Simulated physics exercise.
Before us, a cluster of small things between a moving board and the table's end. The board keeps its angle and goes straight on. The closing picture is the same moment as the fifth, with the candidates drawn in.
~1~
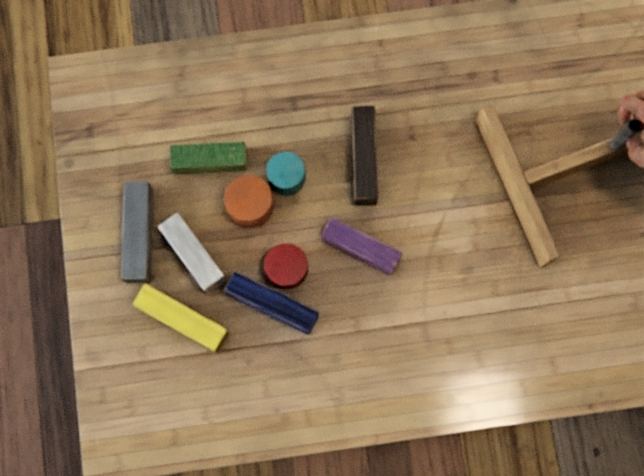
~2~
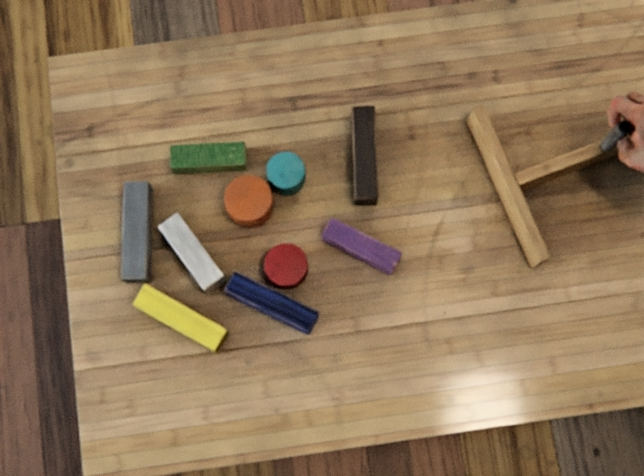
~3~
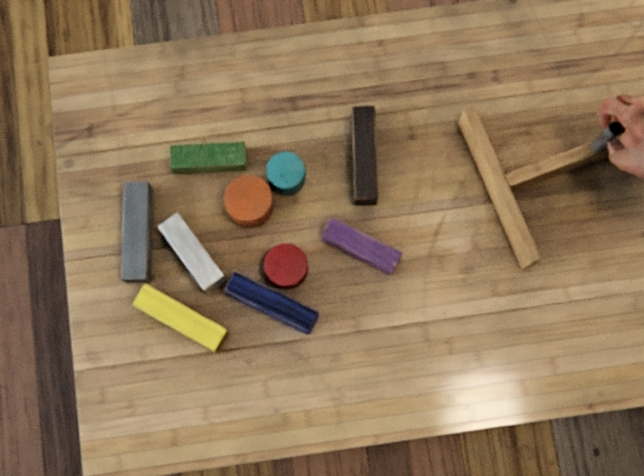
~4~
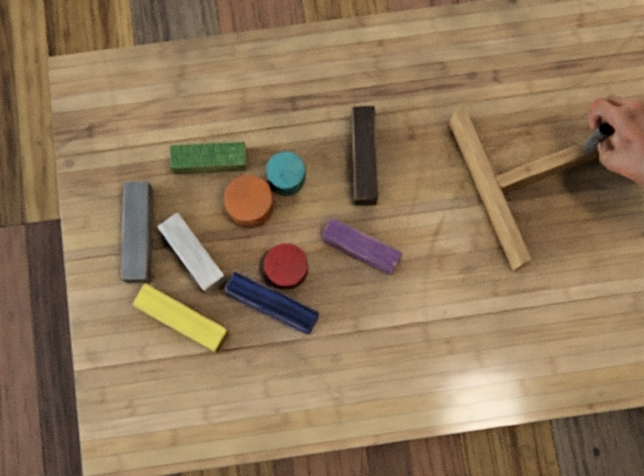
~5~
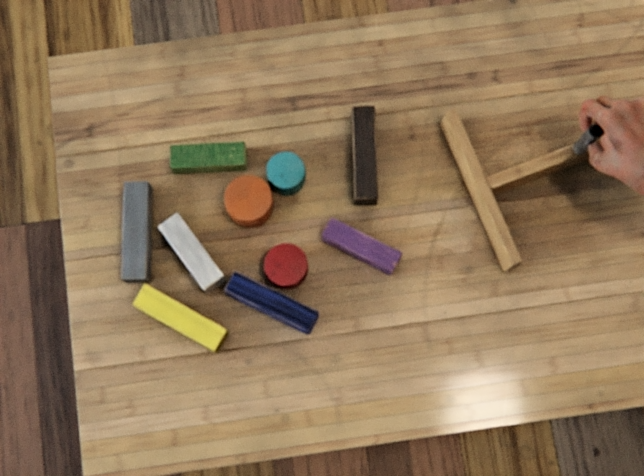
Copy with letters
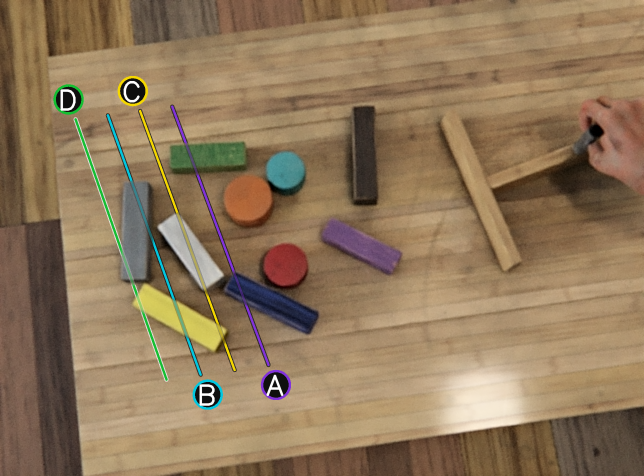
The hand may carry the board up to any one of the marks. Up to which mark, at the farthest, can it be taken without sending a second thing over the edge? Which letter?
Line B.
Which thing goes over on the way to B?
The grey stick.
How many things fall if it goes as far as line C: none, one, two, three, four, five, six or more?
The count is none.
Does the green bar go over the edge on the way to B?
No.
On the marked copy, A at (219, 233); B at (153, 242); C at (186, 237); D at (120, 246).
With B. Early on, board (364, 202); black bar (325, 163); purple bar (348, 251).
Further on, board (244, 218); grey stick (127, 237); green bar (152, 165).
At the end, board (151, 231); grey stick over the edge; green bar (64, 179); one fallen.
As for the rest, A is within the limit but short; C is within the limit but short; D drops three.
